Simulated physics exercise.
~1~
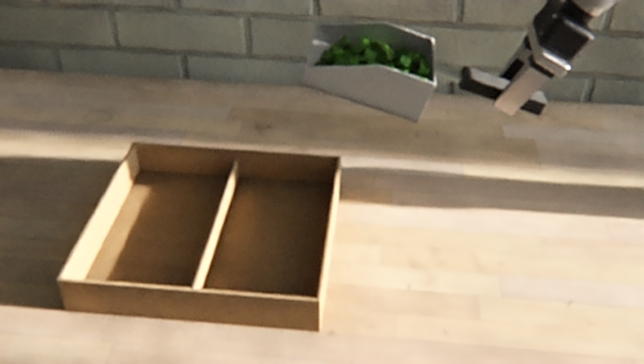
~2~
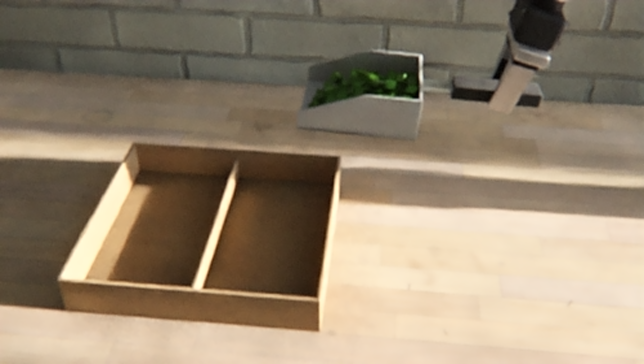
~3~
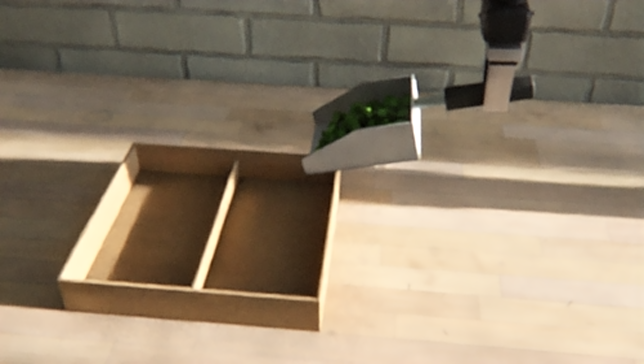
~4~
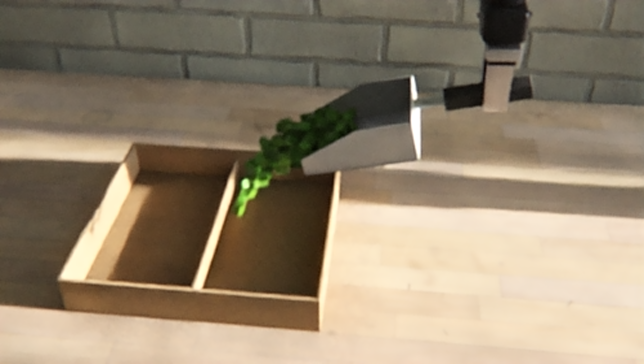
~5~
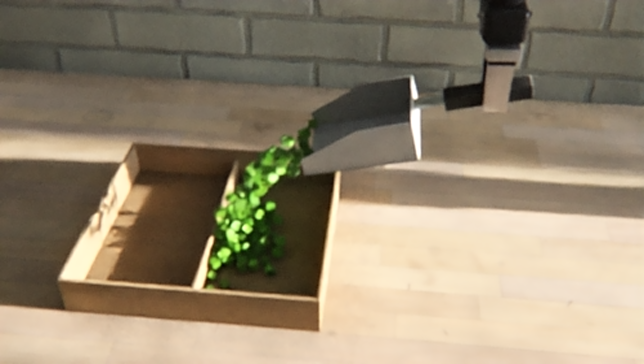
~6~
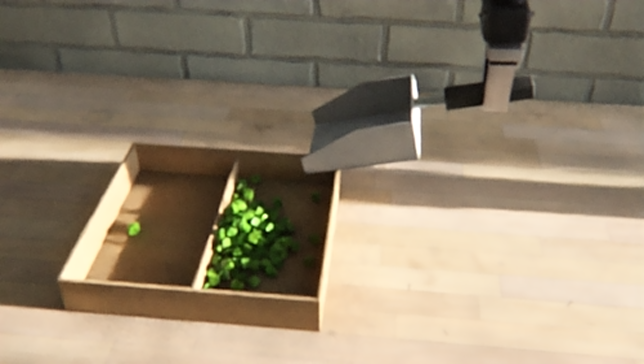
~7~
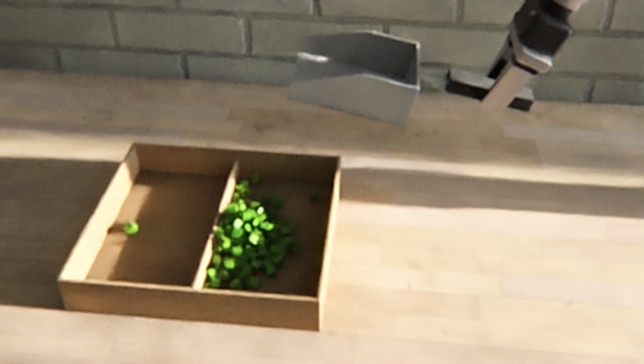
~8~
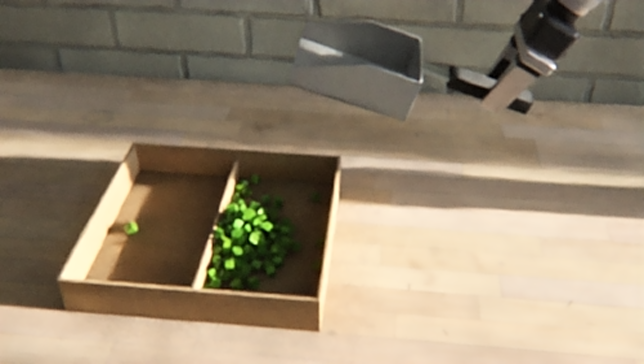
A robot arm holds a grey, open-fronted scoop heaped with small green vegetable pieces above a wooden table, where a brown tray divided in two by a cross wall sits against a backdrop of pale brick. The arm lowers the scoop toward the tray and tips its open front down to the left. The green pieces slide out in a stream, tumbling over the lip into the right-hand part of the tray. Soon the scoop looks empty, and a lone piece lies in the left part. The arm then lifts the scoop away and levels it, leaving a loose green pile beside the divider.
